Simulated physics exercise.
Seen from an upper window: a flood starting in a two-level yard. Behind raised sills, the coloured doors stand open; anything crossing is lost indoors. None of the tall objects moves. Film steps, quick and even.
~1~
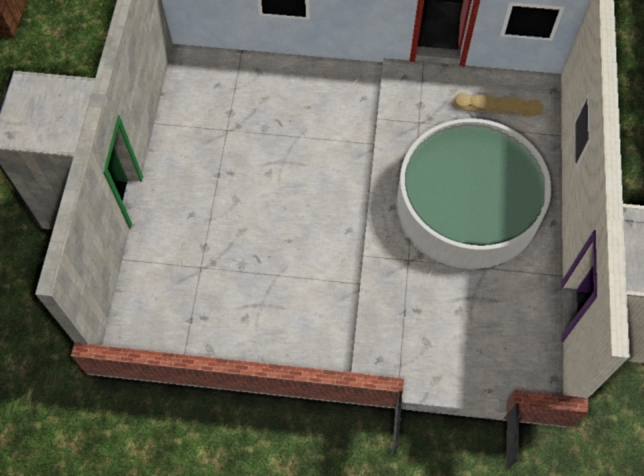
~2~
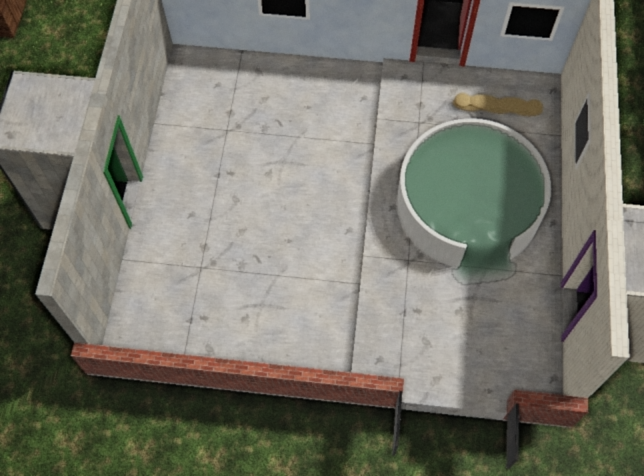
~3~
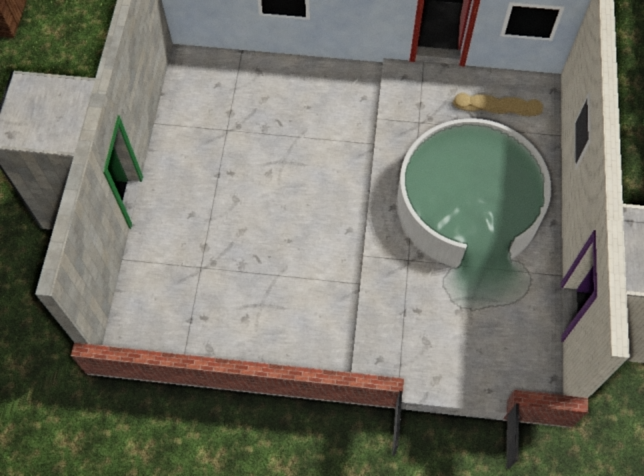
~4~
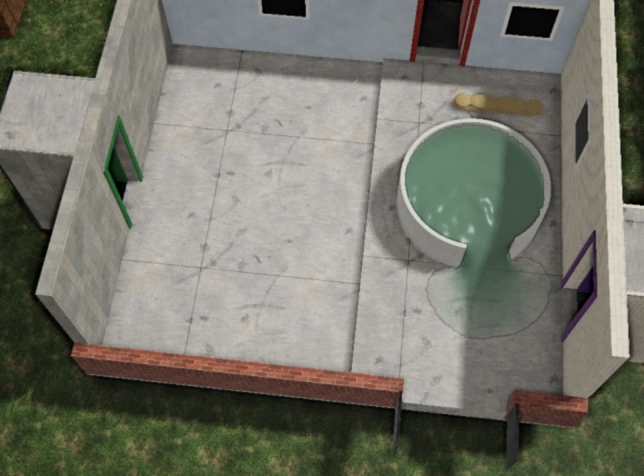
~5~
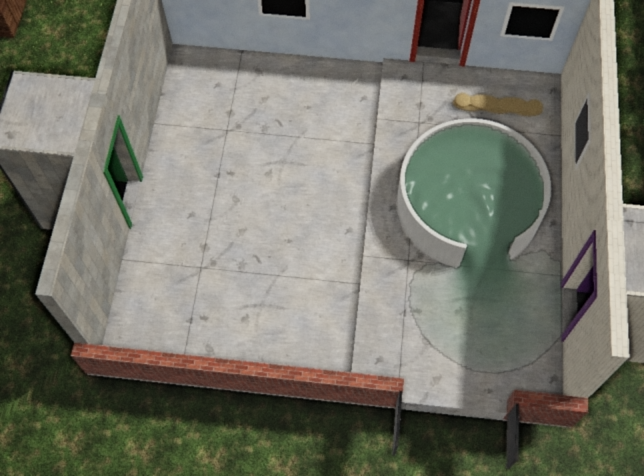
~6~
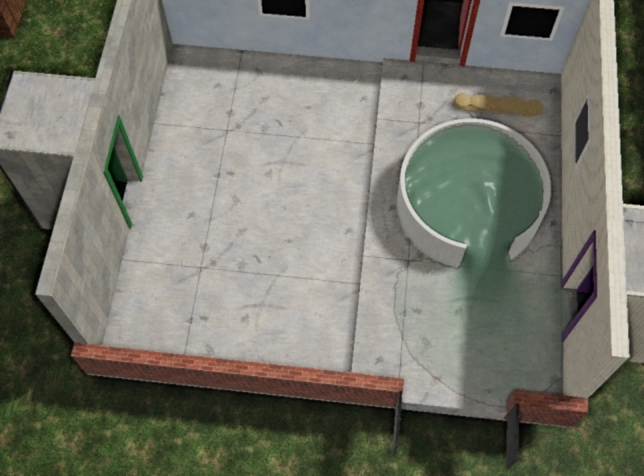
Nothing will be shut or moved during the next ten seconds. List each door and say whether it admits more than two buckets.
My prediction: Red door: Two buckets at most, green door: Two buckets at most, purple door: Over two buckets.
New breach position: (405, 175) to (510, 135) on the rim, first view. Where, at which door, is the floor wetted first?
That's the red one.
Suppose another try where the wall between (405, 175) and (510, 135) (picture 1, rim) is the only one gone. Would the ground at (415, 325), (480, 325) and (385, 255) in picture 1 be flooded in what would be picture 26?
In the order given: Untouched, untouched and untouched.
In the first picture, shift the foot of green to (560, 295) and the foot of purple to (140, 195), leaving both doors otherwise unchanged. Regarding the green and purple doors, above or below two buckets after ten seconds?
Lab note - green: Over the limit; purple: Under the limit.
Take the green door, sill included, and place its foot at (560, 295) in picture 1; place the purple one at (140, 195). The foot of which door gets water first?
It's the green-painted one.
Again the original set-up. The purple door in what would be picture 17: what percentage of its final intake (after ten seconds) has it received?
About 25 per cent.
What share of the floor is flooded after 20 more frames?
Share estimate: About 20 per cent.
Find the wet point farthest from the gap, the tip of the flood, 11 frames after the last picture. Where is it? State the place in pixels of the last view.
I'd say at around (273, 376).
A moment on, water covers 15 % of the floor; the red door not reached, the green door not reached, the purple door over two buckets in.
Next, water covers 15 % of the floor; the red door not reached, the green door not reached, the purple door far over two buckets in.
Then, water covers 20 % of the floor; the red door not reached, the green door not reached, the purple door far over two buckets in.
Later, water covers 30 % of the floor; the red door not reached, the green door not reached, the purple door far over two buckets in.
In the end, water covers 40 % of the floor; the red door not reached, the green door wet at the sill, nothing in, the purple door far over two buckets in.
